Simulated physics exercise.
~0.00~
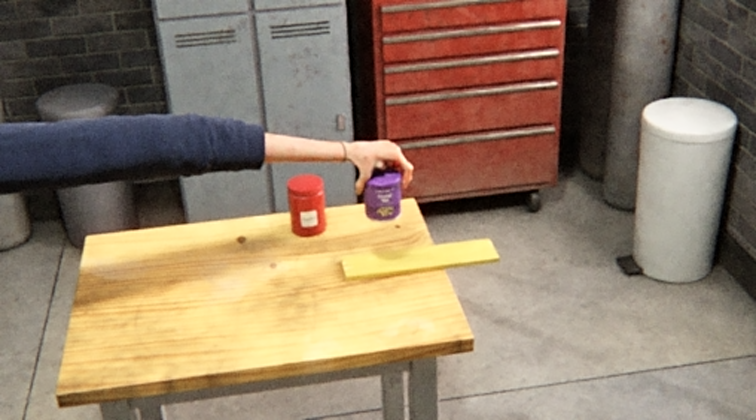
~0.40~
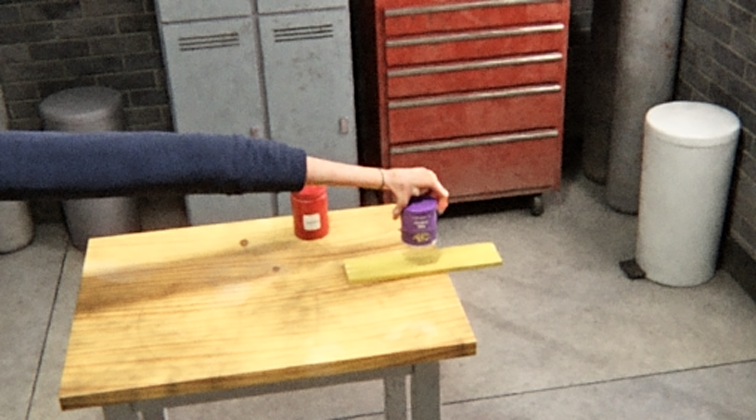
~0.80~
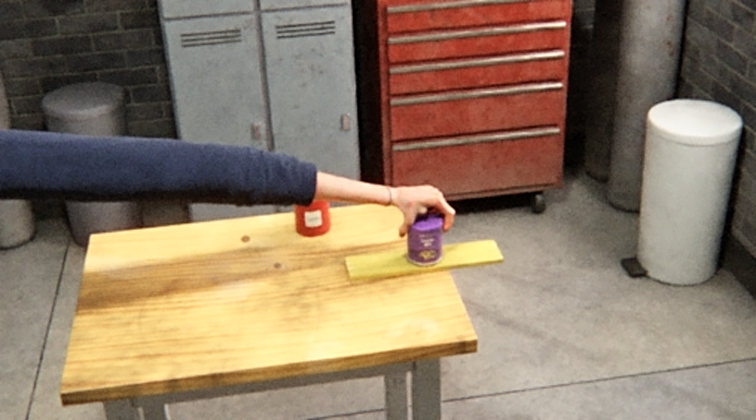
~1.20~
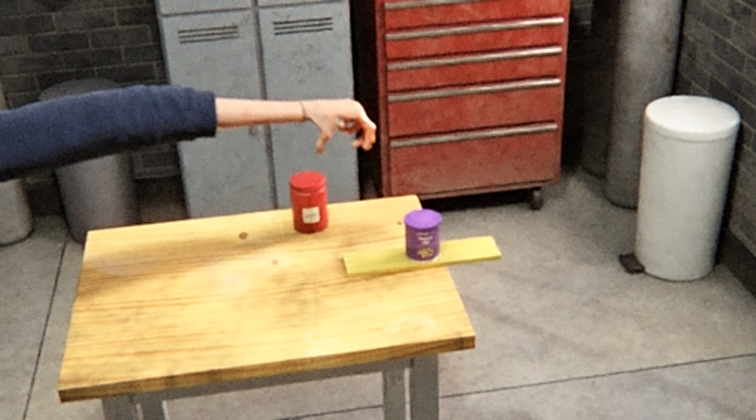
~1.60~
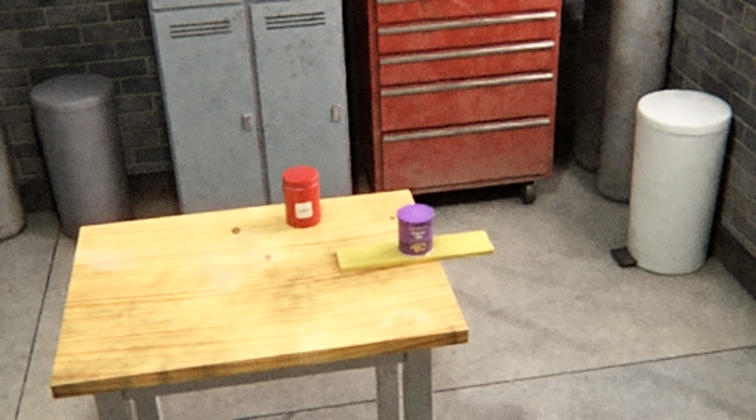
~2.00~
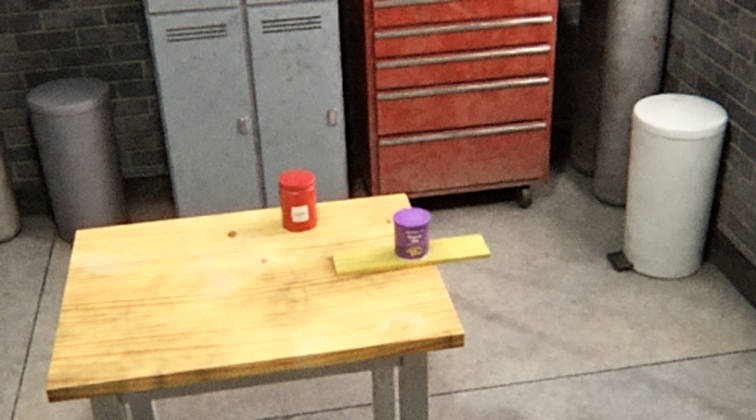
At first, a hand in a dark blue sleeve holds a purple tin near the back corner of a wooden table, beside a red jar, while a yellow plank juts out over the table's right end. The hand carries the tin to the right and toward the plank, then lowers it onto the yellow surface near the table's edge. Next, the fingers let go and the arm draws back to the left, soon leaving the view. The plank stays balanced on the table with the tin standing upright on it, and the red jar remains in its place.
